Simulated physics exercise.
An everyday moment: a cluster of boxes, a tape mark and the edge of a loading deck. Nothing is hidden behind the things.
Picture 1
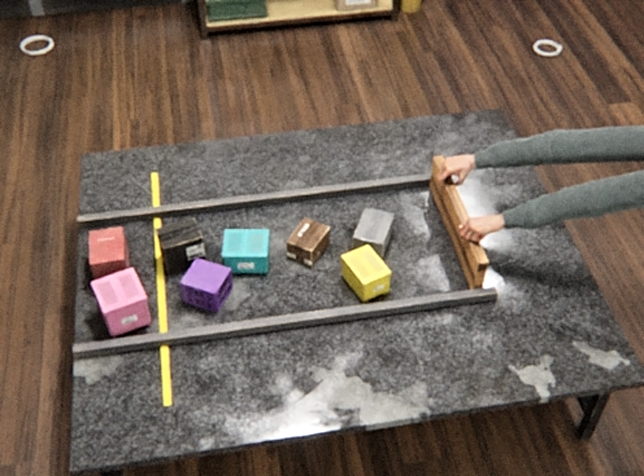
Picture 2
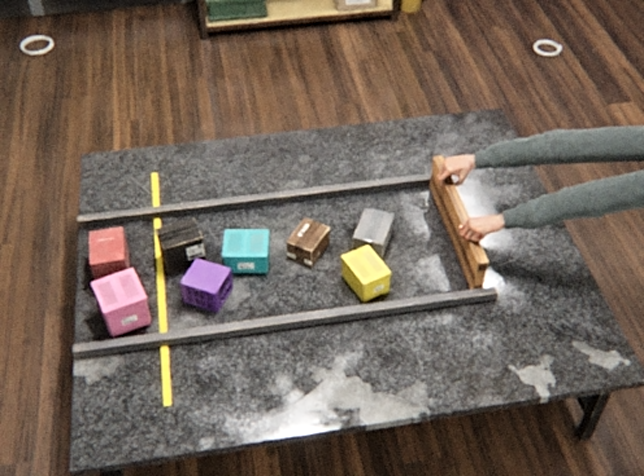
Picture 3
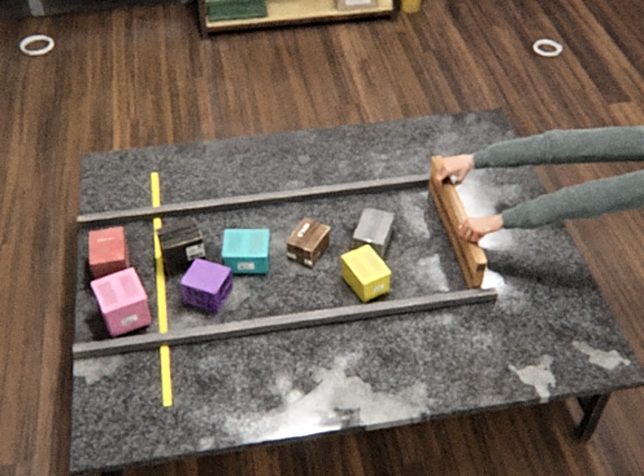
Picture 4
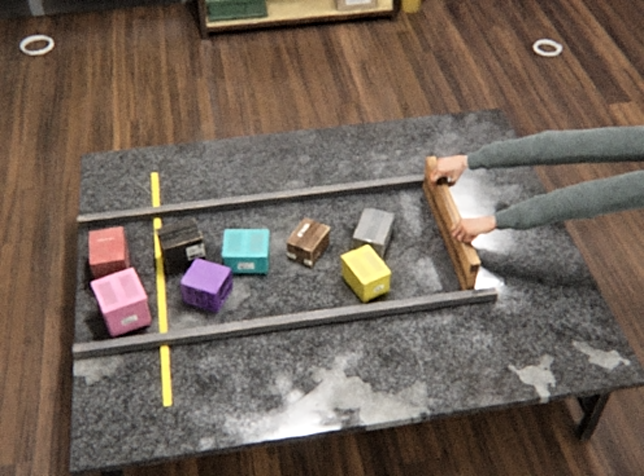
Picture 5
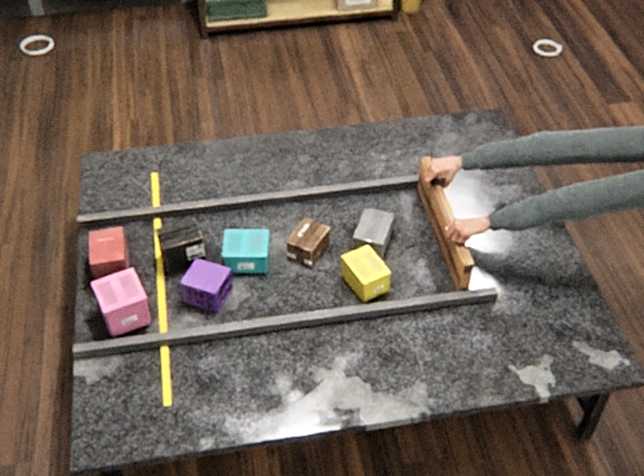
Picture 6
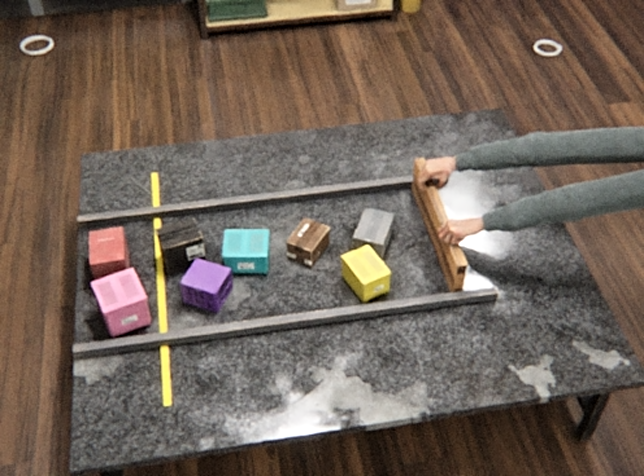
Two hands slide a wooden plank slightly left toward colorful boxes that stay still.
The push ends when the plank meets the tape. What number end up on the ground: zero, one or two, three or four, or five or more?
The number that fall off is three or four.
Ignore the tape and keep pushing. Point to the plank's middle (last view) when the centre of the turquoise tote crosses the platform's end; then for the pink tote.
Its middle is around (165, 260) and around (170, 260).
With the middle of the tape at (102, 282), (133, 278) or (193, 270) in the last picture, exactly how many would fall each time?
In that order 6, 4 and 2.
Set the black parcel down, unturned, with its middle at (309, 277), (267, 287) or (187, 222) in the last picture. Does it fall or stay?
In turn it stays on; is kept; is kept.
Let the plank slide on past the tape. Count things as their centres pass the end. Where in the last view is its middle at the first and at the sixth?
About (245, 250), then (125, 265).
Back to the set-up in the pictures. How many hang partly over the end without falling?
The number is 1.
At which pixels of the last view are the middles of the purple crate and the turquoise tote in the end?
First (108, 306), then (74, 276).
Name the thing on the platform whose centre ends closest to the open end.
That is the turquoise tote.
Soon after, none off yet; red box at rest near (110, 258); pink tote at rest near (122, 304); black parcel at rest near (181, 246).
By the end, the number that fall off is three or four; fallen, black parcel, pink tote and red box.
